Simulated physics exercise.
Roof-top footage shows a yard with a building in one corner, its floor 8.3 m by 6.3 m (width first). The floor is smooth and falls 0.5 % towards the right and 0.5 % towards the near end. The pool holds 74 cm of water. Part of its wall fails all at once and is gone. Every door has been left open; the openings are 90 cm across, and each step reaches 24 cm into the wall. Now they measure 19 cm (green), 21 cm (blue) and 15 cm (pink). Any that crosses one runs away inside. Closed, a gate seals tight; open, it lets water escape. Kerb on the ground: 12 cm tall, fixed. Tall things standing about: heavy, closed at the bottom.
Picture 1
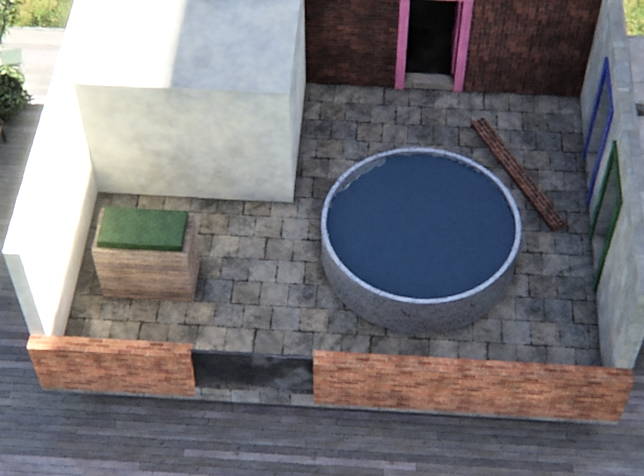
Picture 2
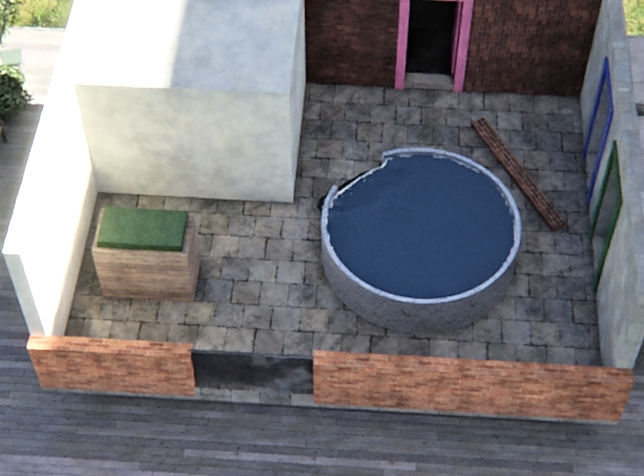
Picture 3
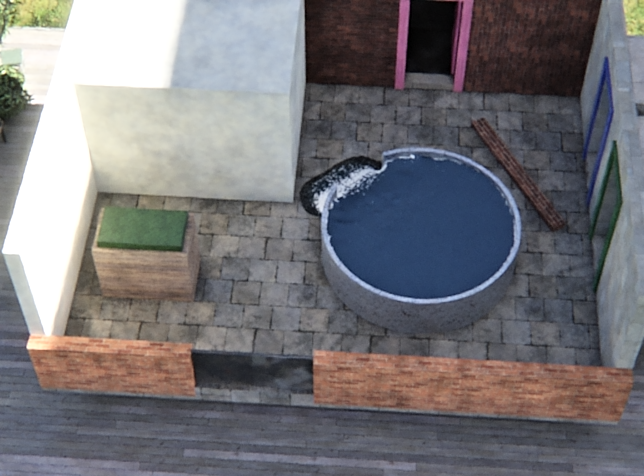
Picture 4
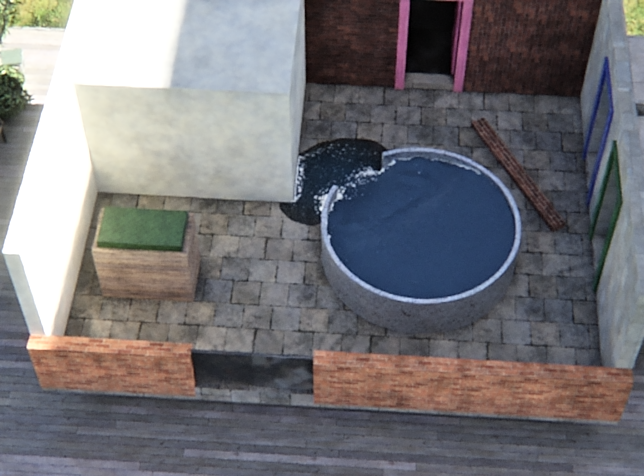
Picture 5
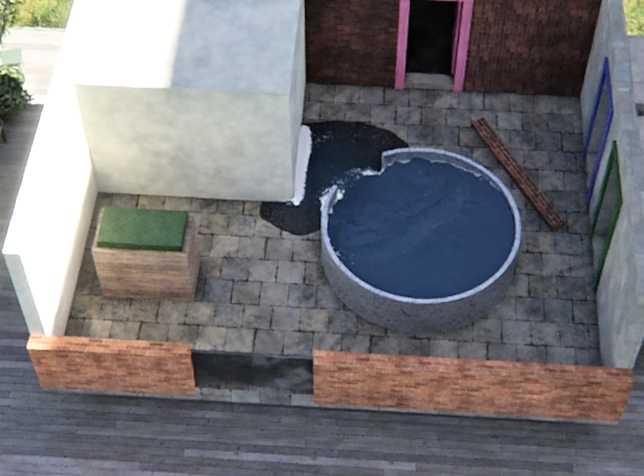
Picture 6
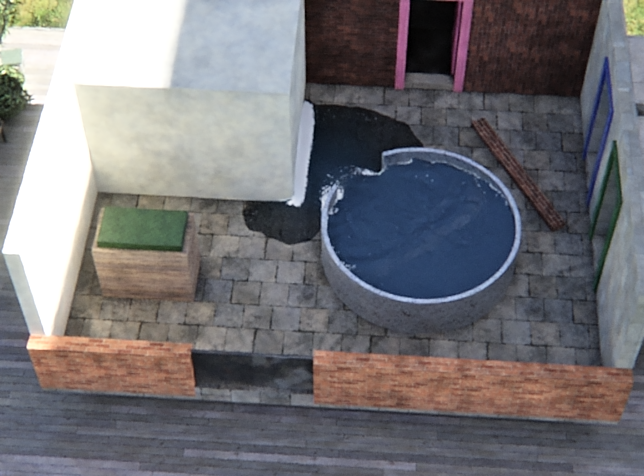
In a walled yard, a round pool's far side breaks and dark water spreads across the paving.
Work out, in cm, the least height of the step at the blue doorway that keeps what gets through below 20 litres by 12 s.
It would have to be about 15 cm high.
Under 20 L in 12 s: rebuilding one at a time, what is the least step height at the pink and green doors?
You'd want some 16 cm at pink and some 10.0 cm at green.
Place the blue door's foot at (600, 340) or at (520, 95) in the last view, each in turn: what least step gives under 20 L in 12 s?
First place around 18 cm, second around 20 cm.
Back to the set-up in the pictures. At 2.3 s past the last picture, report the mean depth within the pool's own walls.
It averages close to 46 centimetres.
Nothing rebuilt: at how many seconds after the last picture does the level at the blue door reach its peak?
Roughly 8.5 s.
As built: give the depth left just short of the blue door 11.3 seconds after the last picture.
It works out to about 16.5 centimetres deep.
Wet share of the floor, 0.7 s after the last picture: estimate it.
Close to 15 per cent of it is wet.
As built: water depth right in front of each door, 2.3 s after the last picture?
Green 0, blue 7, pink 20 cm.
Then, 0.7 s after the last picture water covers 15 % of the floor, deepest (60 cm) near (311, 89); it has not reached the blue door.
Then, 2.3 s after the last picture water covers 55 % of the floor, deepest (46 cm) near (311, 97); 7 cm at the blue door, 0 litres in over its 21 cm step.
Then, 11.3 s after the last picture water covers 100 % of the floor, deepest (22 cm) near (603, 388); 17 cm at the blue door, 0 litres in over its 21 cm step.
At the blue door as built, the water peaked near 19 cm, 8.7 s after the last picture.
Run again over the same 12 s with other heights there, 60 litres in over 12.5 cm, 7 litres over 17 cm. The limit of 20 litres is kept from about 15 cm up.
